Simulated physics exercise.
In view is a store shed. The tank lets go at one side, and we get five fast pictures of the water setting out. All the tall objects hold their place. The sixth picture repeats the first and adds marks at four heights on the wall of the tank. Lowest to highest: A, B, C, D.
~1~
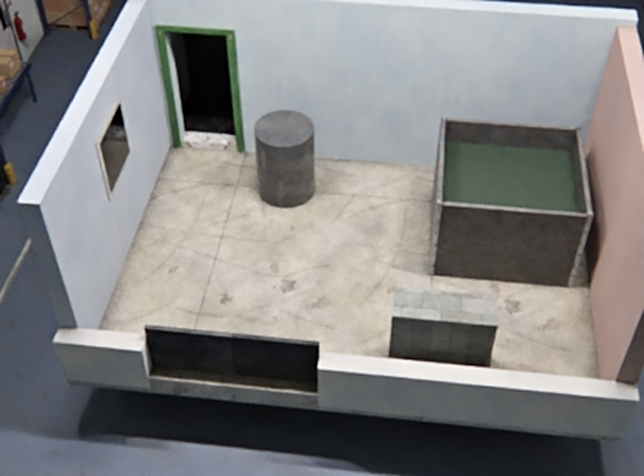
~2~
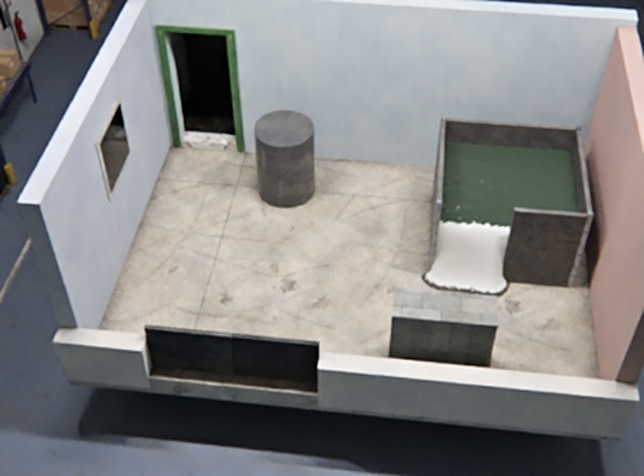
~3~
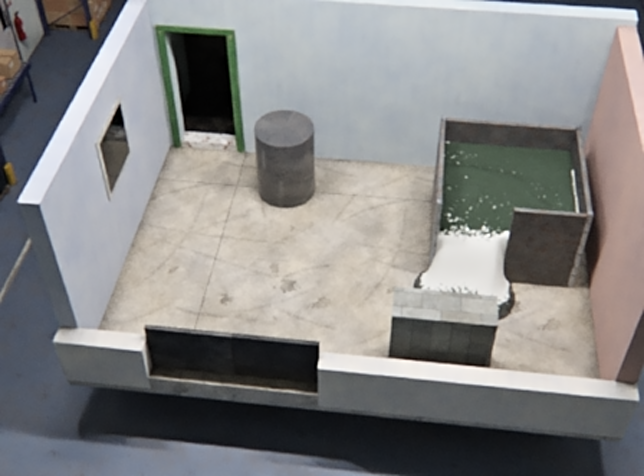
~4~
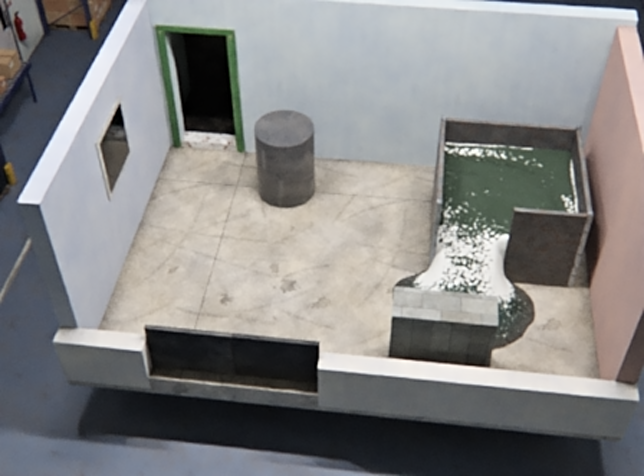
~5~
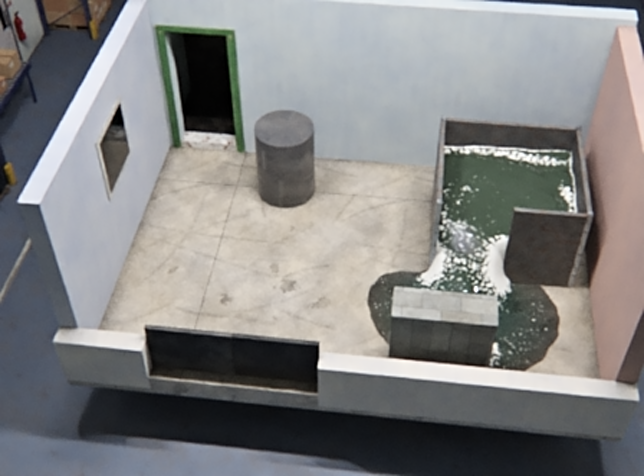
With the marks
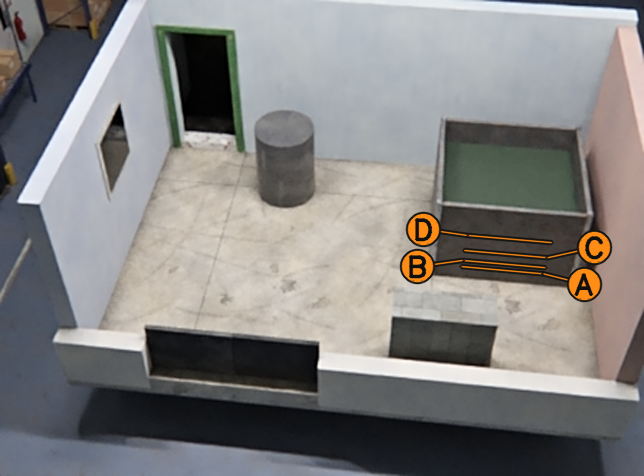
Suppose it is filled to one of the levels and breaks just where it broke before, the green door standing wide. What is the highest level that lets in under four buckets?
The answer is mark C.
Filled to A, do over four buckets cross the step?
No.
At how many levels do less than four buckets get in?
Three.
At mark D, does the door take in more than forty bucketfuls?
No, it does not.
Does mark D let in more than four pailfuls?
Yes, it does.
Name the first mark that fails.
D.
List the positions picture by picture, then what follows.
Water in the tank at rest, its middle at (508, 186); foot of the green doorway at (210, 149); shut gate at (233, 341).
Water covers 1 % of the ground, its front hidden from here.
Water covers 3 % of the ground, its front hidden from here.
Water covers 8 % of the ground, its front hidden from here.
Water covers 13 % of the ground and shows as far out as (546, 334).
On the marked copy, A at (502, 270); B at (503, 264); C at (505, 254); D at (509, 238); from the bottom up A, B, C, D.
For mark A, nothing gets over.
For mark B, nothing gets over.
For mark C, a splash gets over, under a bucket.
For mark D, about 13 bucketfuls get in.
